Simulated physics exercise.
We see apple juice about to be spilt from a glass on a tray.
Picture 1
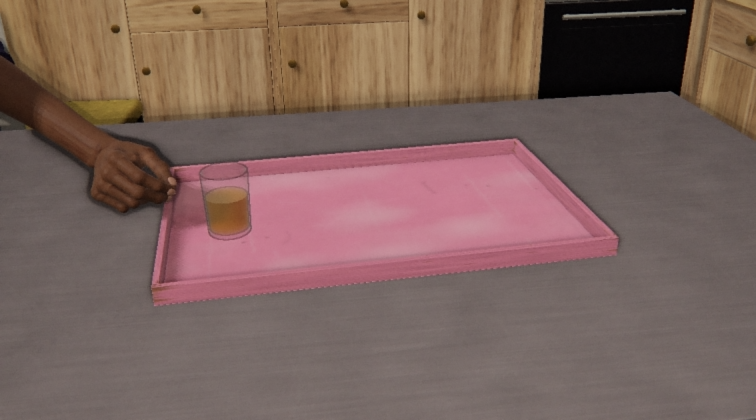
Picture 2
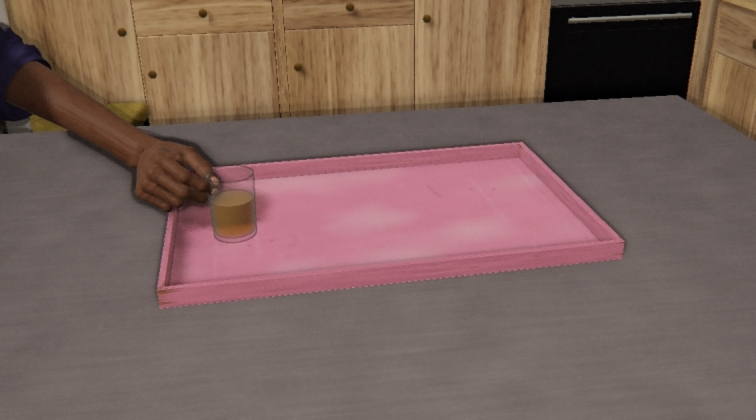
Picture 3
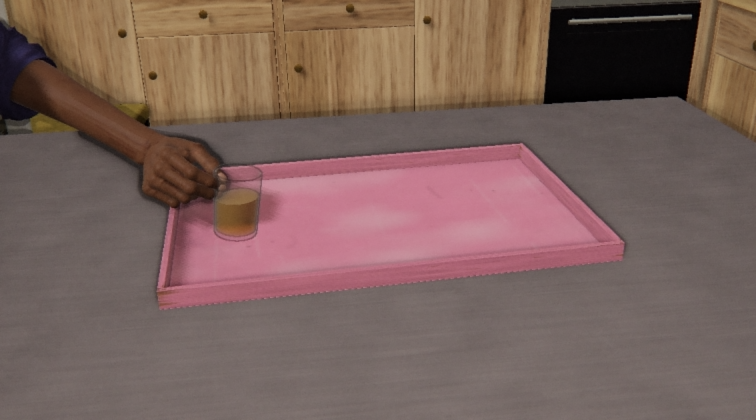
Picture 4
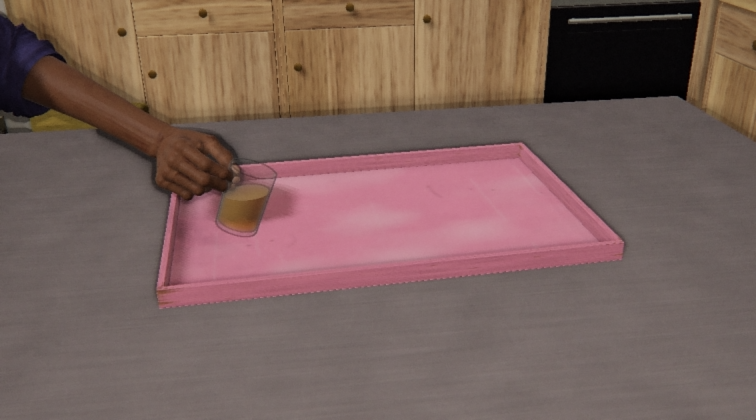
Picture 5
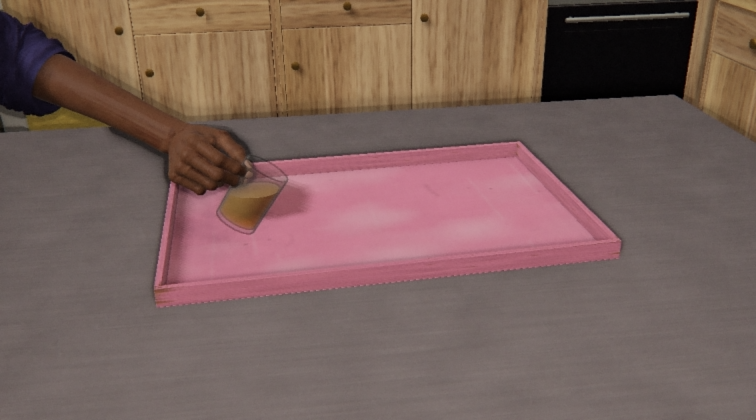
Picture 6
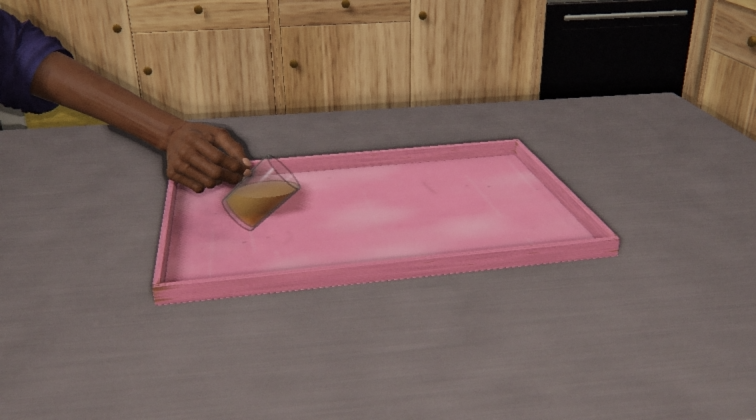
A hand reaches to a glass of amber liquid on a pink tray and tilts it rightward.
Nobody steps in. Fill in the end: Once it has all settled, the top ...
Once it has all settled, the top is still dry.
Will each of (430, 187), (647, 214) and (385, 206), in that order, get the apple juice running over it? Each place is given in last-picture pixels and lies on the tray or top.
Going through them: Spilled on for the first, spill-free for the next, spilled on for the last.
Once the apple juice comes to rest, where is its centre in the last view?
Centre at roughly (473, 208).
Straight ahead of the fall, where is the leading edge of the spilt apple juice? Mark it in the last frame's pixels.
Roughly (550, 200).
A moment on, the glass lies in the tray; the puddle covers about as much as a plate; the rim holds it.
Further on, the puddle covers about as much as a tray; the rim holds it.
When it is over, the puddle covers about as much as a tray; the rim holds it.
